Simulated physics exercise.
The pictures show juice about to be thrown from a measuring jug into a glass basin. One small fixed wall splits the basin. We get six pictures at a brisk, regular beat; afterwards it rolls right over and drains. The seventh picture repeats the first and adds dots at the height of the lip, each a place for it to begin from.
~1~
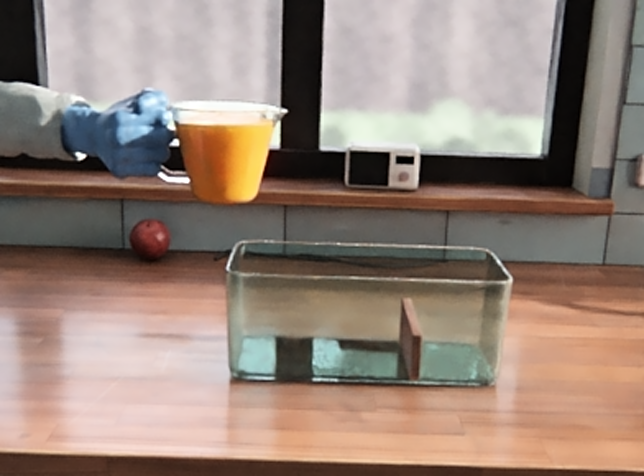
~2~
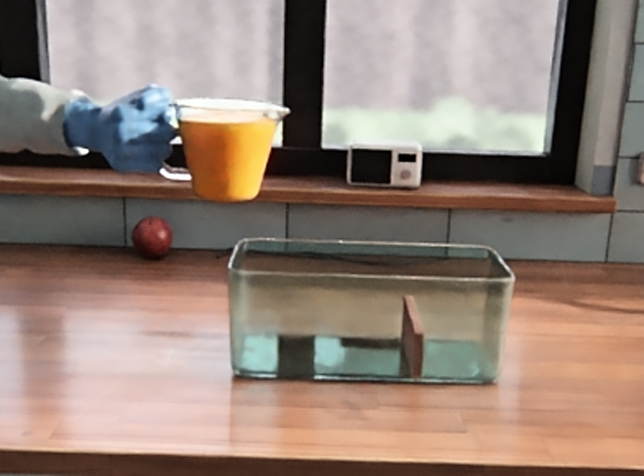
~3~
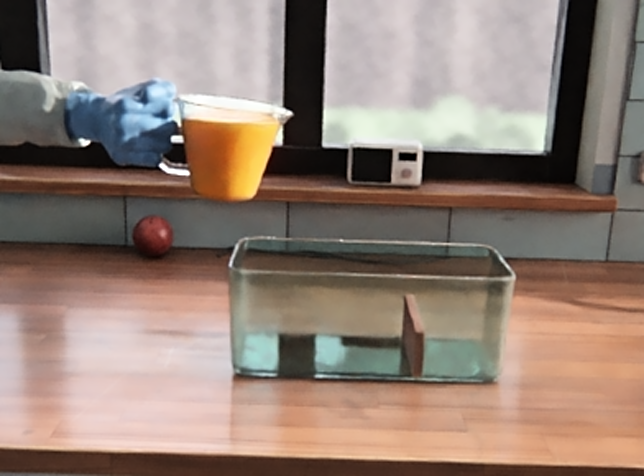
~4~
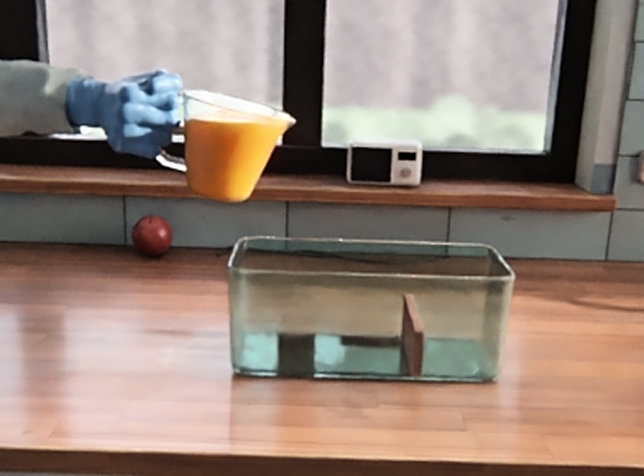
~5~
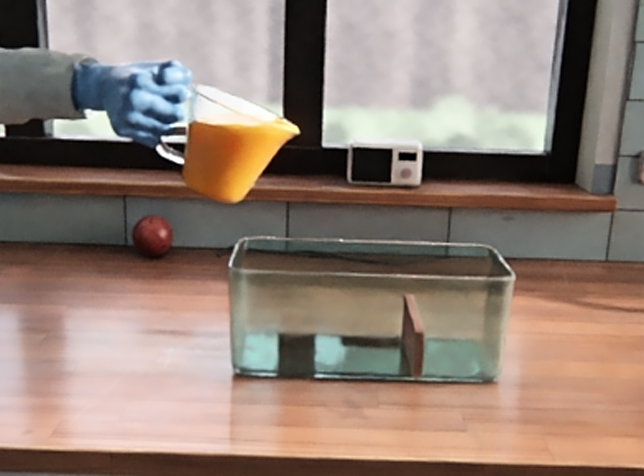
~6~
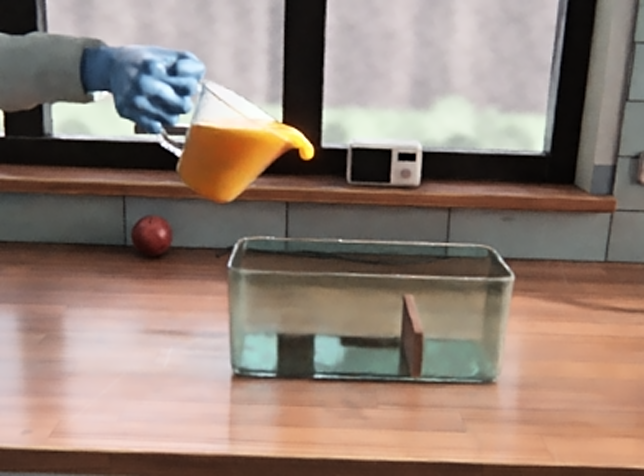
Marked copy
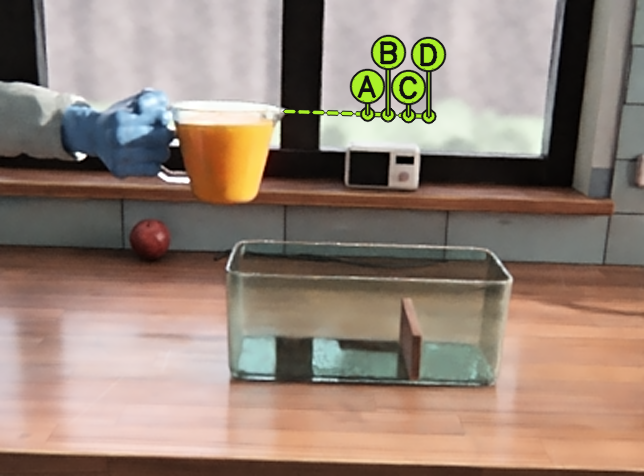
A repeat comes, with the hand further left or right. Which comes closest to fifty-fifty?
Go for A.
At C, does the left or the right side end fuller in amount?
The right one.
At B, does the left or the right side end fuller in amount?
The right one.
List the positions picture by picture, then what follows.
Upright, lip at (285, 111); basin from (229, 374) to (498, 382); top of the wall at (411, 315); nothing has left yet, in the first picture.
Upright, lip at (288, 110); nothing has left yet, in the second picture.
Tipped about 6°, lip at (291, 114); nothing has left yet, in the third picture.
Tipped about 12°, lip at (294, 121); nothing has left yet, in the fourth picture.
Tipped about 21°, lip at (298, 132); nothing has left yet, in the fifth picture.
Tipped about 31°, lip at (299, 145); juice is over the lip, down to (308, 155), in the sixth picture.
On the marked copy, A at (367, 114); B at (388, 114); C at (408, 115); D at (428, 116).
For place A, about 46 % ends left of the wall and 54 % right of it.
For place B, about 15 % ends left of the wall and 84 % right of it.
For place C, about 7 % ends left of the wall and 92 % right of it.
For place D, about 16 % ends left of the wall and 83 % right of it.
